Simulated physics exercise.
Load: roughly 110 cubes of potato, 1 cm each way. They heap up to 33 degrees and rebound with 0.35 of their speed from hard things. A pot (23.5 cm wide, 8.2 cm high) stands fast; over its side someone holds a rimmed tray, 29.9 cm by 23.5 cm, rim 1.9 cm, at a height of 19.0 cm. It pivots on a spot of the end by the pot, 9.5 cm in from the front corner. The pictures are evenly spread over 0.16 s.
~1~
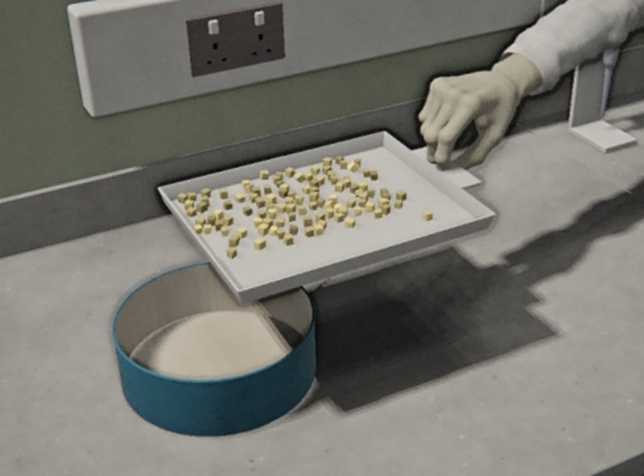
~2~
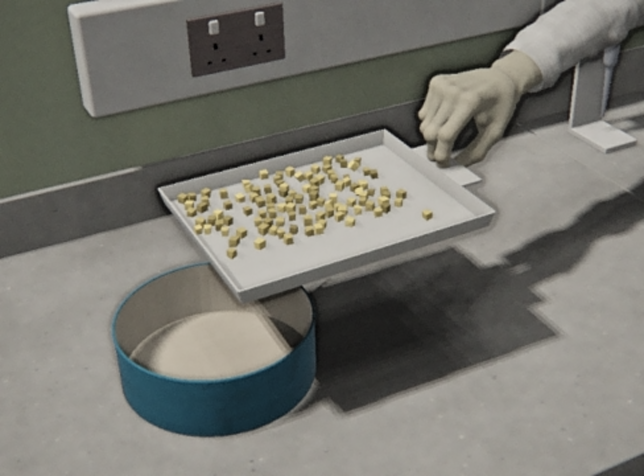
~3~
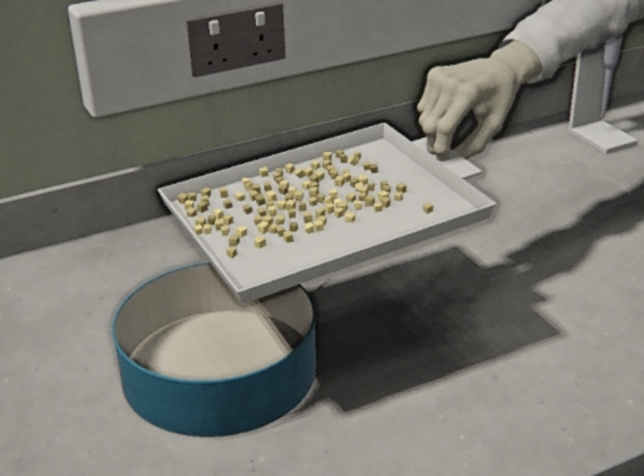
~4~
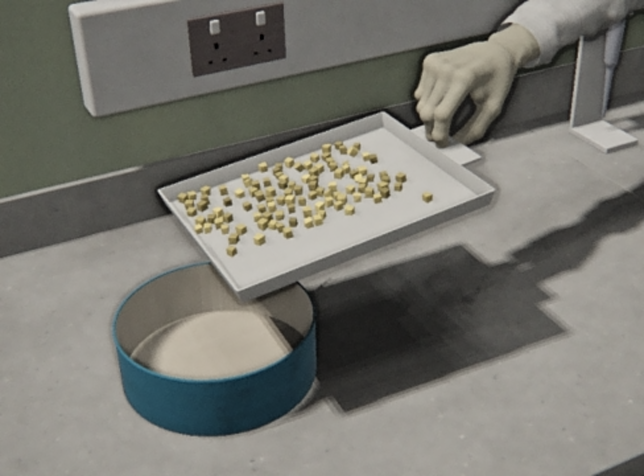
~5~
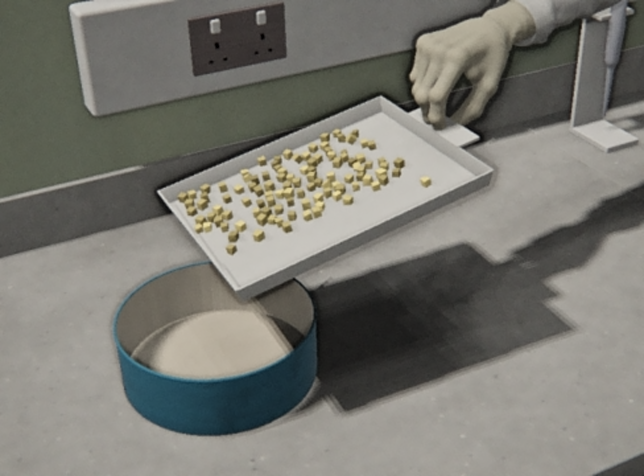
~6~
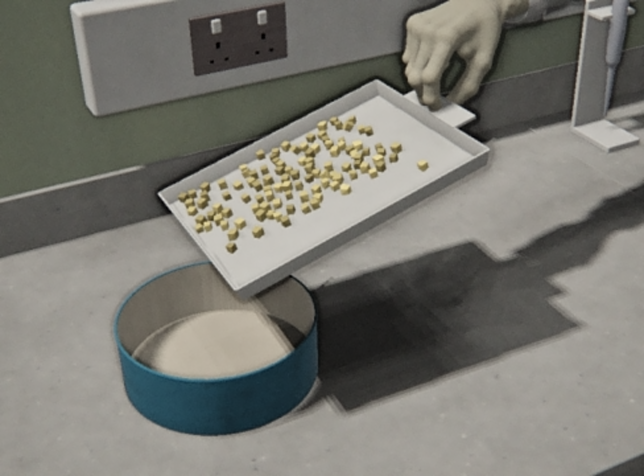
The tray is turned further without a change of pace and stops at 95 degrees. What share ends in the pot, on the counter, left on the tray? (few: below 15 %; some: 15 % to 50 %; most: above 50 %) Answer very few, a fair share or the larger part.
In the pot: The larger part; on the counter: A fair share; left on the tray: Very few.
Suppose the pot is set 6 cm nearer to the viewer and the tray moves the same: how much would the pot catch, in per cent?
In that case some 35 per cent.
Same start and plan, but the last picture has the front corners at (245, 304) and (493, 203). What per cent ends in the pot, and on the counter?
Pot 30, counter 70.
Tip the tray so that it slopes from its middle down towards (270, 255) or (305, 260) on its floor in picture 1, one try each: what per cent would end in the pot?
About 20 and 25 per cent.
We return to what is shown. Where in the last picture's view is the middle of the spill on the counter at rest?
Around (29, 382).
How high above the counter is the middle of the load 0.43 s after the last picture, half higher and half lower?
Roughly 20 cm.
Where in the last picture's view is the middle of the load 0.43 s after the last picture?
At about (178, 224).
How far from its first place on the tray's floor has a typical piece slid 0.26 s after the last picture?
Roughly 2 cm.
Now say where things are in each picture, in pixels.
In the first frame, tray tilt 0 degrees, front corners at (241, 287) and (489, 213); middle of the pieces at (299, 200); pot at (214, 316).
In the second frame, tray tilt 1 degrees, front corners at (241, 288) and (489, 211); middle of the pieces at (299, 199).
In the third frame, tray tilt 3 degrees, front corners at (241, 287) and (489, 203); middle of the pieces at (299, 196).
In the fourth frame, tray tilt 6 degrees, front corners at (240, 287) and (489, 189), lowest corner left back; middle of the pieces at (299, 191).
In the fifth frame, tray tilt 10 degrees, front corners at (239, 286) and (487, 170), lowest corner left back; middle of the pieces at (297, 183).
In the sixth frame, tray tilt 15 degrees, front corners at (238, 285) and (483, 150), lowest corner left back; middle of the pieces at (296, 175); pot at (216, 315).
Then, 0.26 s after the last picture, tilt 56 degrees; the tray holds 100 %, the pot 0 %.
Then, 0.43 s after the last picture, tilt 82 degrees; the tray holds 85 %, the pot 0 %.
Then, 0.73 s after the last picture, tilt 95 degrees; the tray holds 5 %, the pot 65 %.
In the end, pot 75 %, counter 25 %, tray 0 %.
